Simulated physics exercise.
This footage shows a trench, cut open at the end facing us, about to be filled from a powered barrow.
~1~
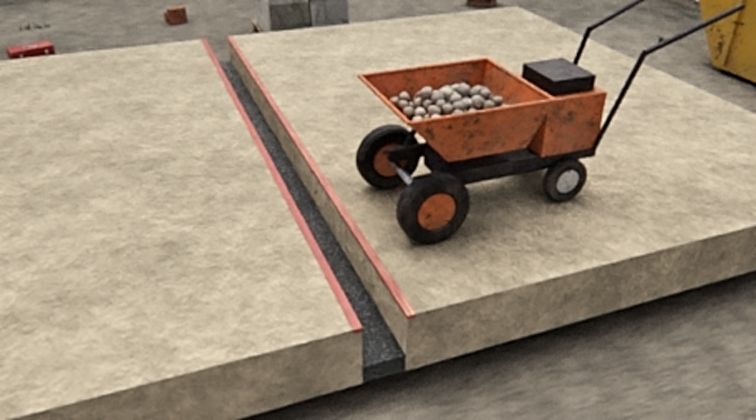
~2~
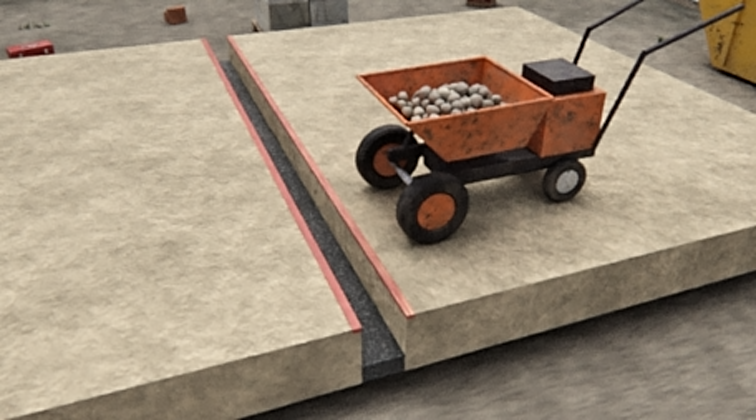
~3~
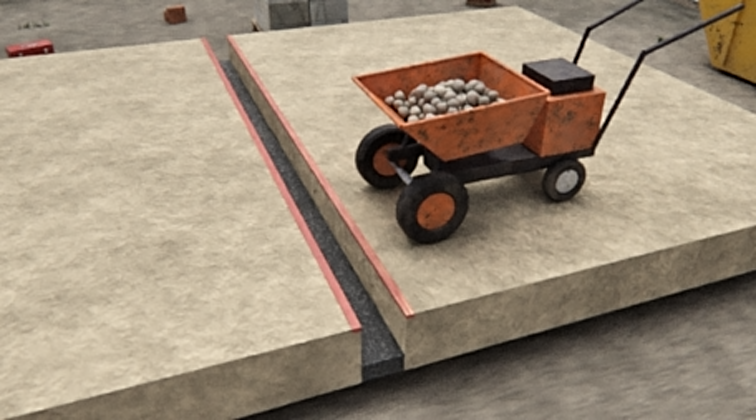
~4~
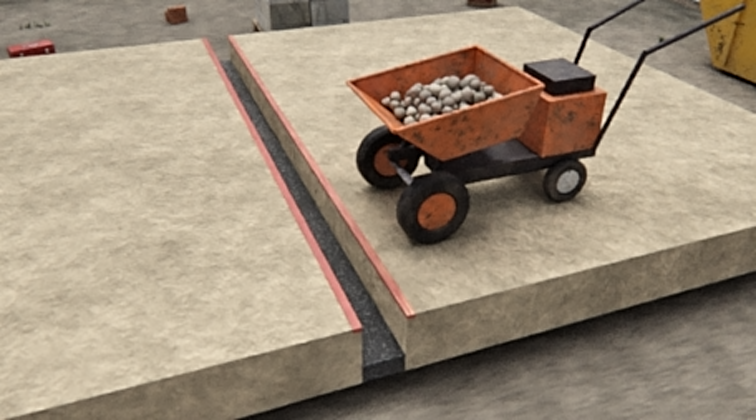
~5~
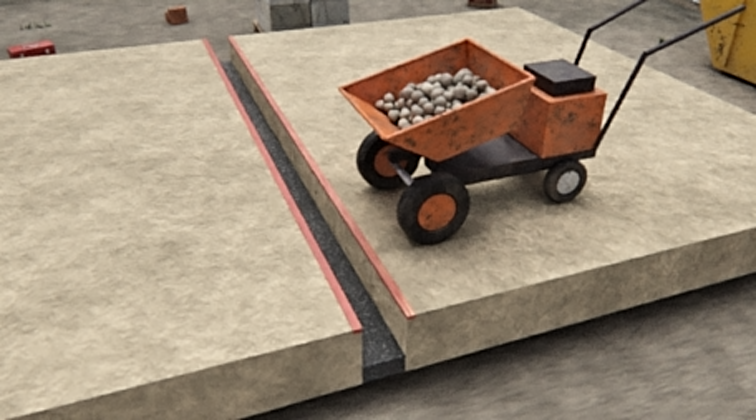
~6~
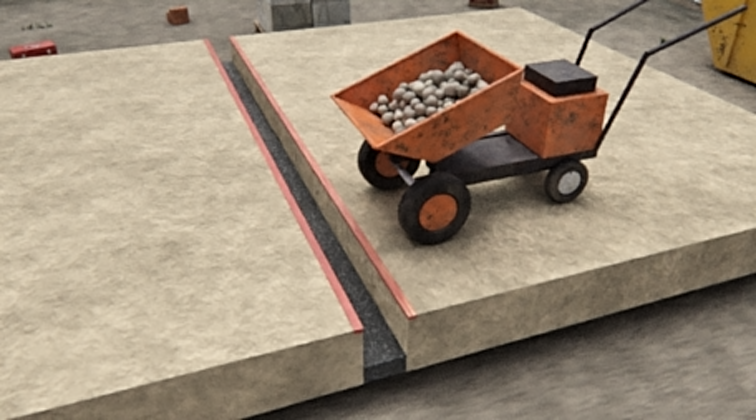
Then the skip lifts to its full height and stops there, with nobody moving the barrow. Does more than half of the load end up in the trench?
Most of the load will escape the trench.
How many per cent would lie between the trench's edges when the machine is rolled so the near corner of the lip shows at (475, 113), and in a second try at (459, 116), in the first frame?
Roughly 70 and 90 percent respectively.
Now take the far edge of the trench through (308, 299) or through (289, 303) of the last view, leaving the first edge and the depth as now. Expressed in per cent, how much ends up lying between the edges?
Roughly 60 % first, 90 % second.
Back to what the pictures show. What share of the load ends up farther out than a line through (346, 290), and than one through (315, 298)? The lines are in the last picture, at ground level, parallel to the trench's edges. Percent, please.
Close to 80 % and 60 %, in that order.
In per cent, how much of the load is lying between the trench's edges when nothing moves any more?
I'd estimate near 15 per cent.
Shortly afterwards, skip tipped steeply; the whole lot in the skip.
Next, skip tipped right over; the bulk in the skip; only a few in or heaped over the trench; near a quarter beyond it; only a few falling.
Some moments later, skip tipped right over; a little in the skip; a little in or heaped over the trench; the bulk beyond it.
In the end, skip tipped right over; only a few in the skip; a little in or heaped over the trench; the bulk beyond it.
